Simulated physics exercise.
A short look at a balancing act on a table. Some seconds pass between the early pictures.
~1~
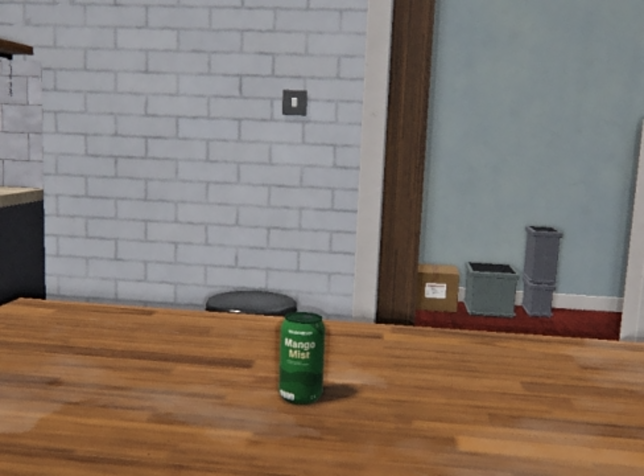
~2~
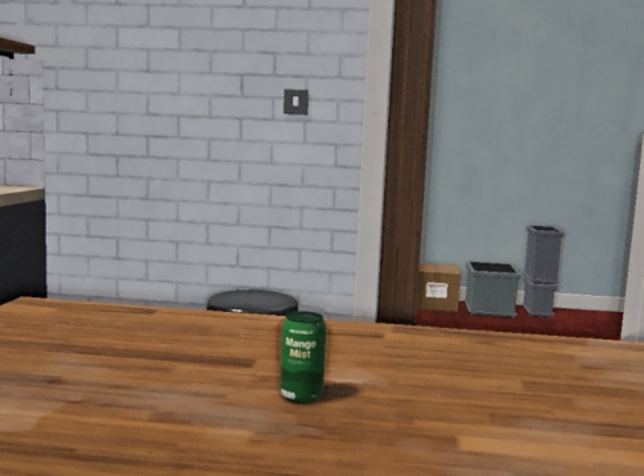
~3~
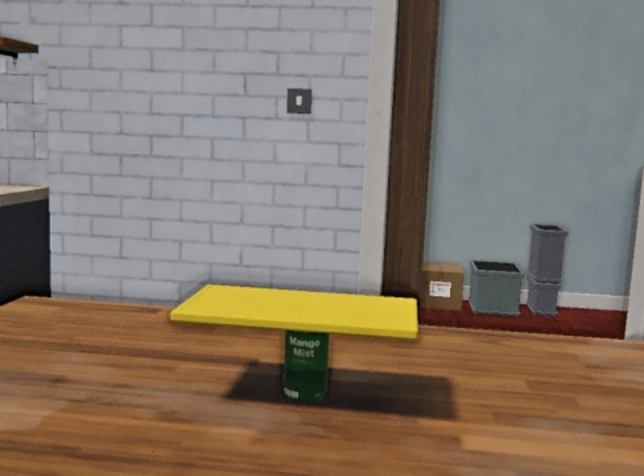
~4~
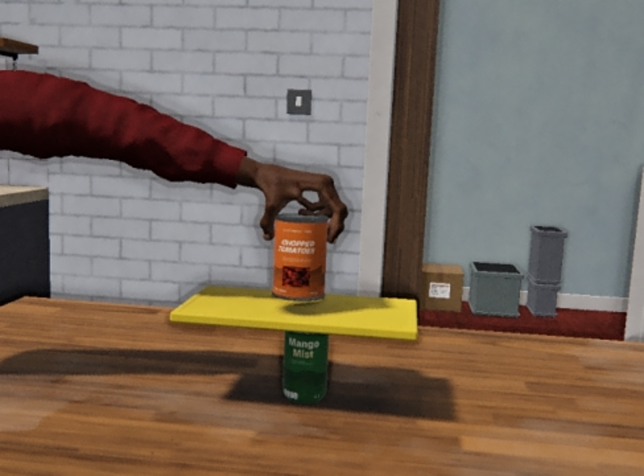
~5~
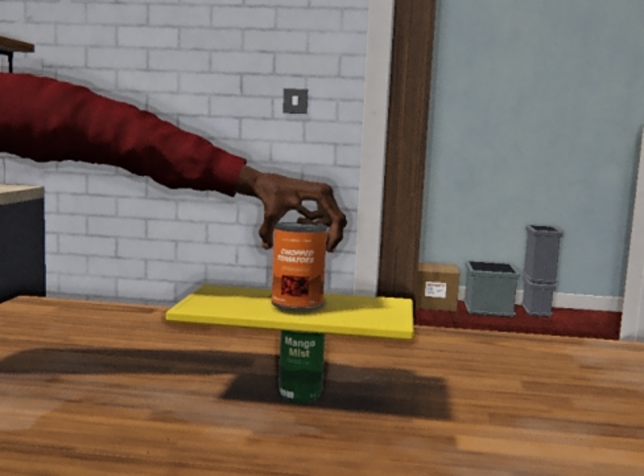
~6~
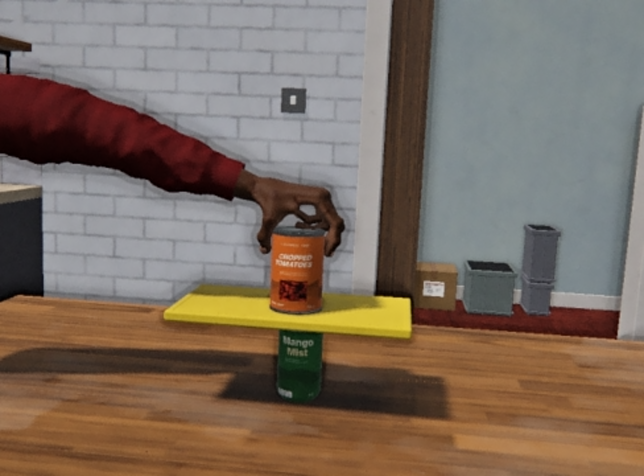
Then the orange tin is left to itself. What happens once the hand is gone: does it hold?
In the end the stack stays up.
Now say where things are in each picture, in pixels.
In the first frame, the last thing is not in view yet; green can (302, 358).
In the second frame, the last thing is not in view yet; green can (303, 357).
In the third frame, the last thing is not in view yet; green can (306, 356).
The fourth frame shows still above its spot; orange tin (300, 256); green can (306, 357).
The fifth frame shows still above its spot; orange tin (299, 265); green can (302, 357).
The sixth frame shows in place under the hand; orange tin (297, 269); green can (300, 356).
Then, 0.20 s later than the last frame, all is still.
Then, 0.40 s later than the last frame, orange tin resting near (297, 270).
When it is over, all 3 as before. End places, in pixels of the last picture, orange tin near (297, 270). The stack keeps its balance.
